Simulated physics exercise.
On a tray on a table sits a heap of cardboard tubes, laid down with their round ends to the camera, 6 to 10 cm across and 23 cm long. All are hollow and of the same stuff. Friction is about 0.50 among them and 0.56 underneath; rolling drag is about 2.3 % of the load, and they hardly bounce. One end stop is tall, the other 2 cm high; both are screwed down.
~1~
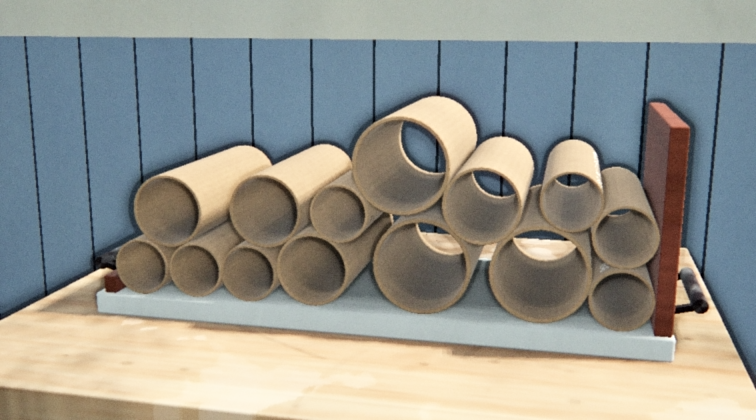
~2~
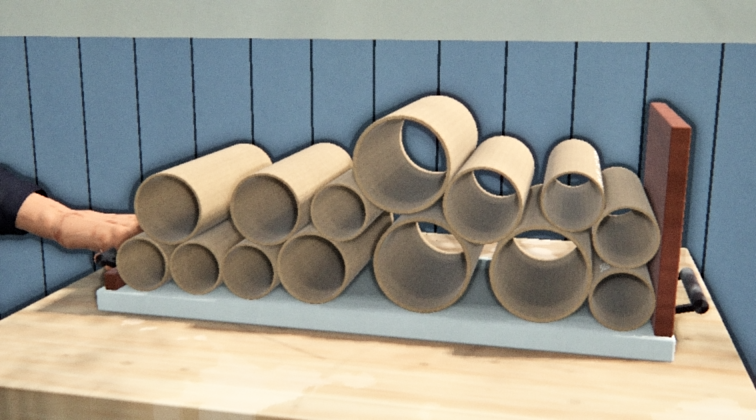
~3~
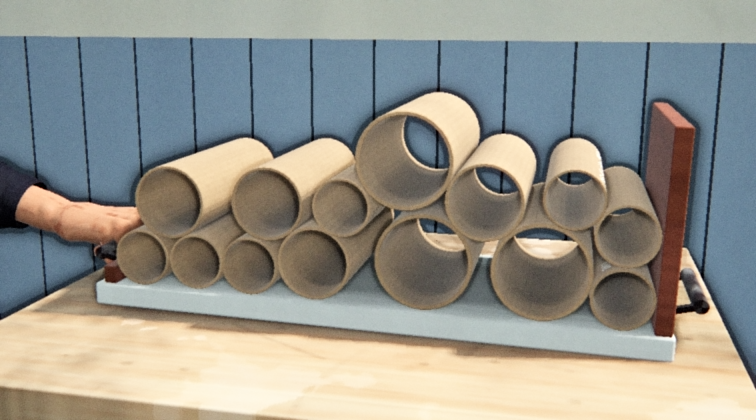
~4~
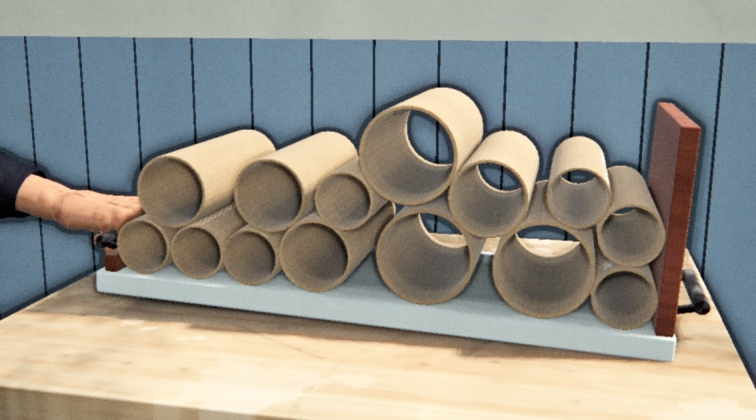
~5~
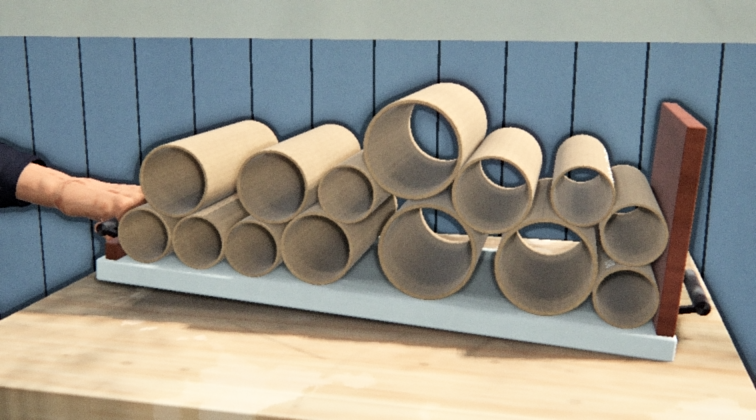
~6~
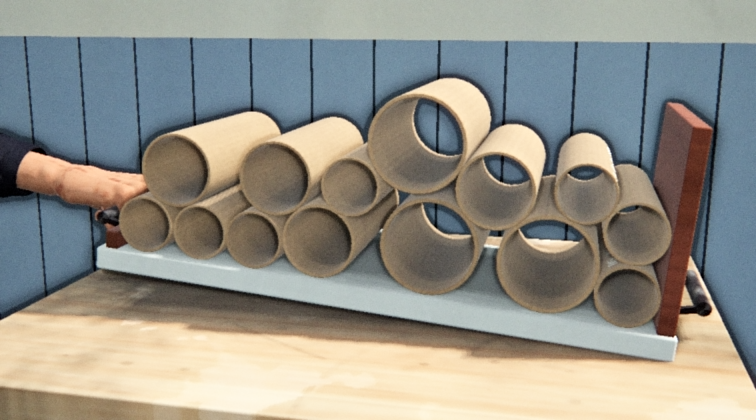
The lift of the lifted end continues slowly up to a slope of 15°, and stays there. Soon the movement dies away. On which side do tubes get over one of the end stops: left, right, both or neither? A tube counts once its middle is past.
Side: Neither.
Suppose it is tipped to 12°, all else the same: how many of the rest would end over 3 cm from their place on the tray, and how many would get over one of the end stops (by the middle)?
In that case 1 shift, 0 get out.
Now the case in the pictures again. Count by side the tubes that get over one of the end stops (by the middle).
On the left 0, on the right 0.
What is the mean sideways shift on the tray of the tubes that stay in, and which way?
About 1 cm to the right.
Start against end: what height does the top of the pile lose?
About 1 cm.
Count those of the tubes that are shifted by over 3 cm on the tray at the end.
In all, 1.
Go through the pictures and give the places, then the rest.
In the first picture, 14 tubes, 7 on the base, highest (400, 166); left lip (2 cm) (109, 276); right tall panel (20 cm) (673, 214).
Tray just starting; stops (109, 273) and (674, 214); pile unchanged, in the second picture.
Left end up 1°; stops (110, 266) and (677, 214); pile unchanged, in the third picture.
Left end up 2°; stops (110, 255) and (680, 214); pile unchanged; bottom ones (143, 247) (197, 252) (250, 258) (315, 257) (425, 258) (543, 271) (624, 300), in the fourth picture.
Left end up 4°; stops (111, 243) and (684, 214); pile unchanged, in the fifth picture.
Left end up 5°; stops (112, 231) and (688, 214); pile unchanged, in the sixth picture.
Then, 0.34 s past the final picture, left end up 14°; 0 now displaced over 3 cm; not one over the end stops; the one last seen at (350, 187) in place (moves measured on the tray).
Then, 0.60 s past the final picture, left end up 15°; 0 now displaced over 3 cm; not one over the end stops; the one last seen at (350, 187) 1 cm right and 0.6 cm down.
Then, 0.77 s past the final picture, left end up 15°; 1 now displaced over 3 cm; not one over the end stops; the one last seen at (350, 187) 2.8 cm right and 2.3 cm down.
All still, 1.0 s past the final picture, 1 moved over 3 cm; not one over the end stops; the one last seen at (350, 187) 2.8 cm right and 2.3 cm down; top of the pile 20 cm high, from 21 cm.
